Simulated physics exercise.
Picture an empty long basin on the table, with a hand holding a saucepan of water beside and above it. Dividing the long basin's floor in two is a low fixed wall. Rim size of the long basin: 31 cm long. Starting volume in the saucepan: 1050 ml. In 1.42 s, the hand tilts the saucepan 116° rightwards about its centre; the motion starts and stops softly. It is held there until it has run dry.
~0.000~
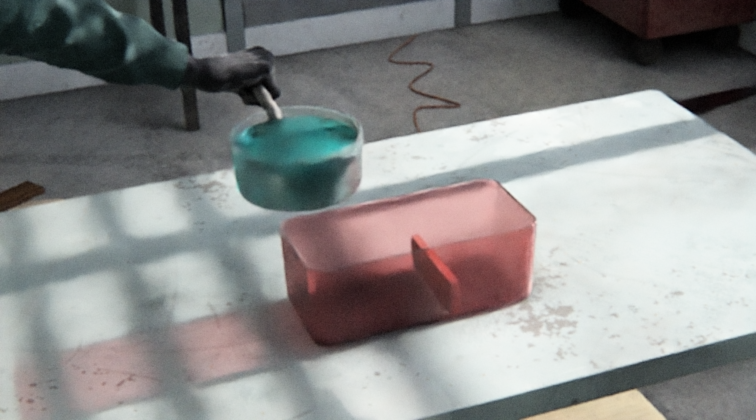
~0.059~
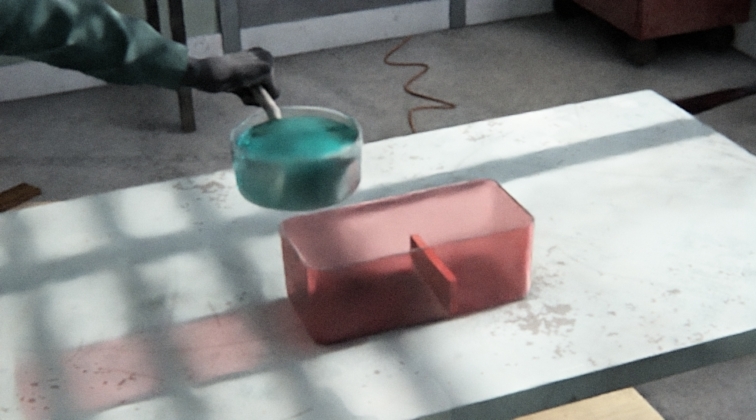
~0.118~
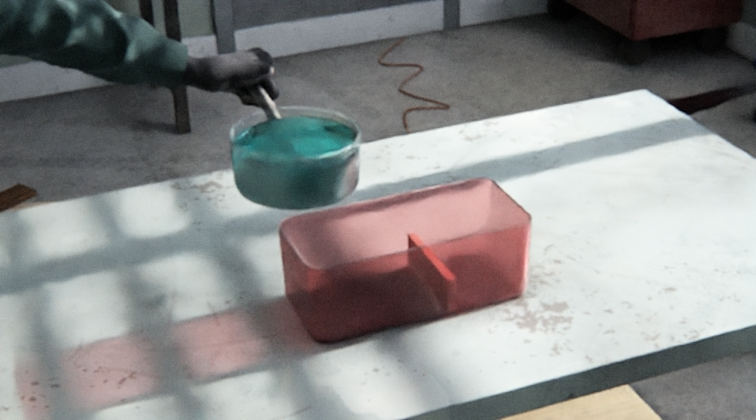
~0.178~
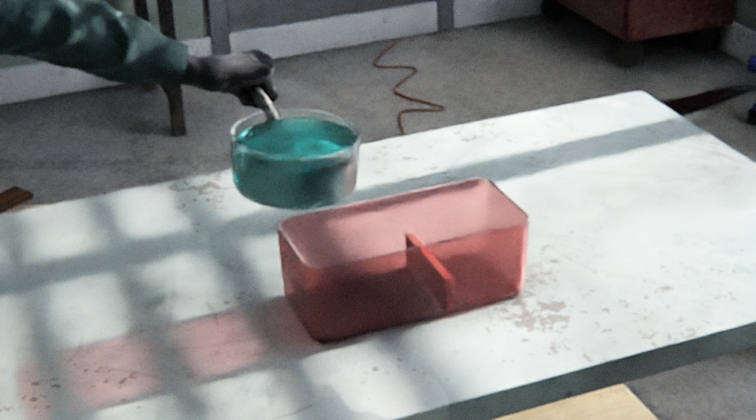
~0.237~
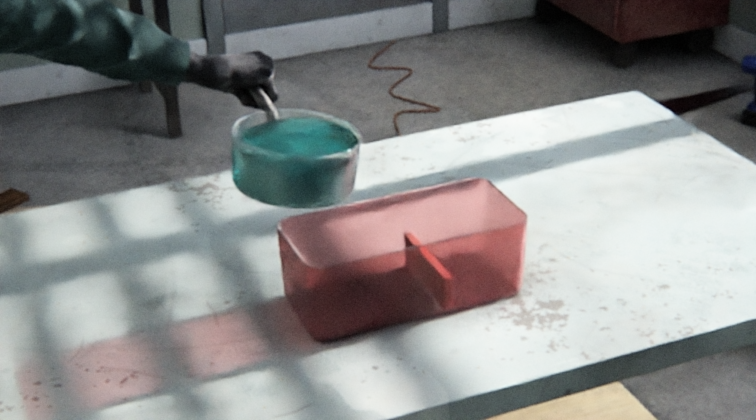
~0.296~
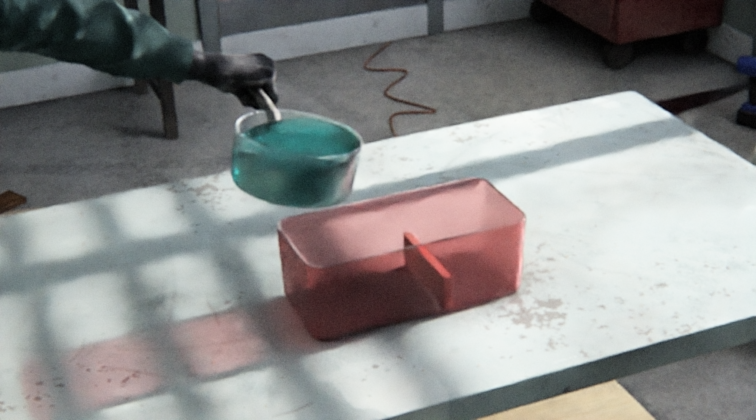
A gloved hand held a clear saucepan of teal water above and beside an empty red basin on a white table, then slowly tilted the pan slightly to the right.
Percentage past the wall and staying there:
12 percent.
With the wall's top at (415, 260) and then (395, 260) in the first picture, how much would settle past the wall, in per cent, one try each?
In turn about 35 and 65 per cent.
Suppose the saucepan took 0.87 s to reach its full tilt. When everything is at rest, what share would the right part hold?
Estimate: Close to 15 per cent.
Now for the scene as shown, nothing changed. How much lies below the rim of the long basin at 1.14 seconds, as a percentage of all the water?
Around 90 per cent of the whole.
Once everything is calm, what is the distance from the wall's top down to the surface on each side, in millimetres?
I'd say some 12 mm on the left and some 40 mm on the right.
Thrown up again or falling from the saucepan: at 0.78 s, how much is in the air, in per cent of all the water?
It comes to about 30 percent.
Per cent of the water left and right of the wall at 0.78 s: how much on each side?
Around 26 on the left and around 2 on the right.
After 0.78 s the tilt is 67° and 41 per cent is still to pour, 27 is left of the wall and 2 right of it.
After 1.14 s the tilt is 105° and 5 per cent is still to pour, 84 is left of the wall and 6 right of it.
After 1.51 s the tilt is 116° and 0 per cent is still to pour, 88 is left of the wall and 11 right of it.
After 1.92 s the tilt is 116° and 0 per cent is still to pour, 88 is left of the wall and 11 right of it.
In the end 88 per cent lies left of the wall, 12 right of it and 1 outside.
